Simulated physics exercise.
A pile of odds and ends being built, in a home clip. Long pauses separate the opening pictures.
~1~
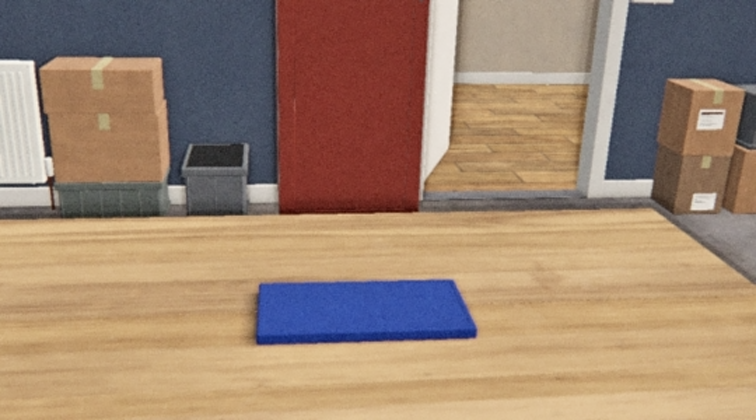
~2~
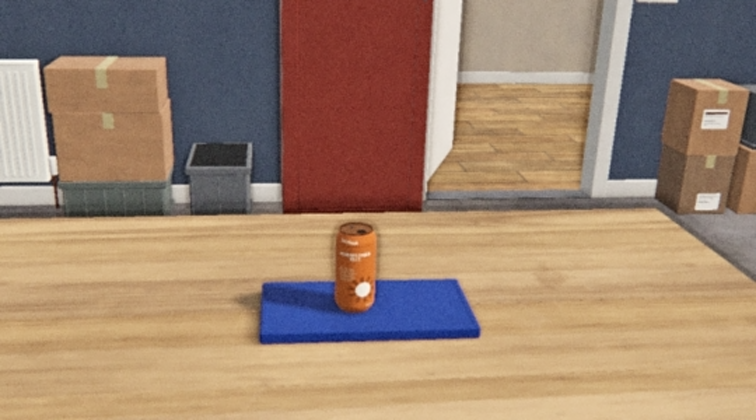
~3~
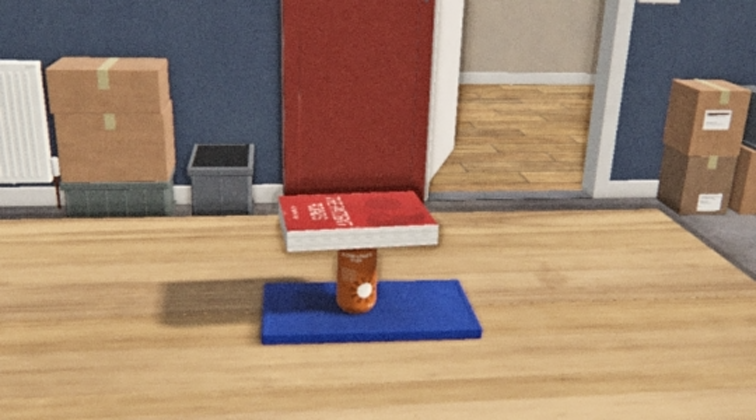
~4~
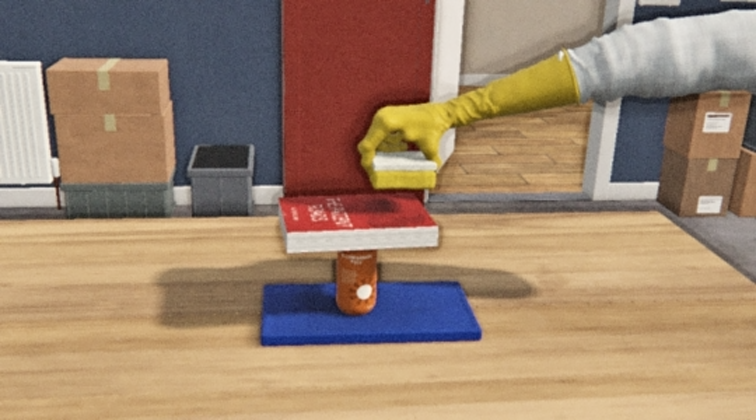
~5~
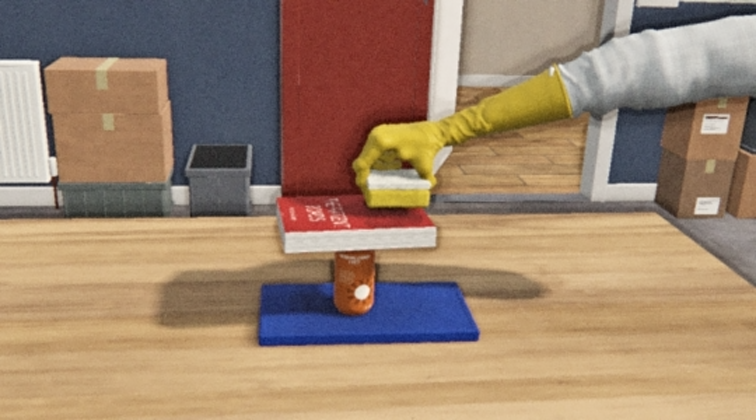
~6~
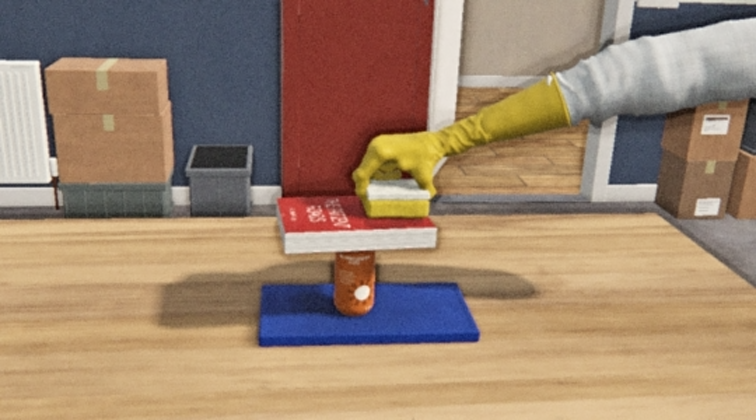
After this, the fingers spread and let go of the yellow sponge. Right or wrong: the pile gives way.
Wrong.
Then, 1.20 s after the last picture, nothing has stirred.
Then, 2.20 s after the last picture, yellow sponge resting near (395, 200).
At rest, all 4 in place. Seen from the same camera at the end, yellow sponge near (395, 200). The pile keeps its balance.
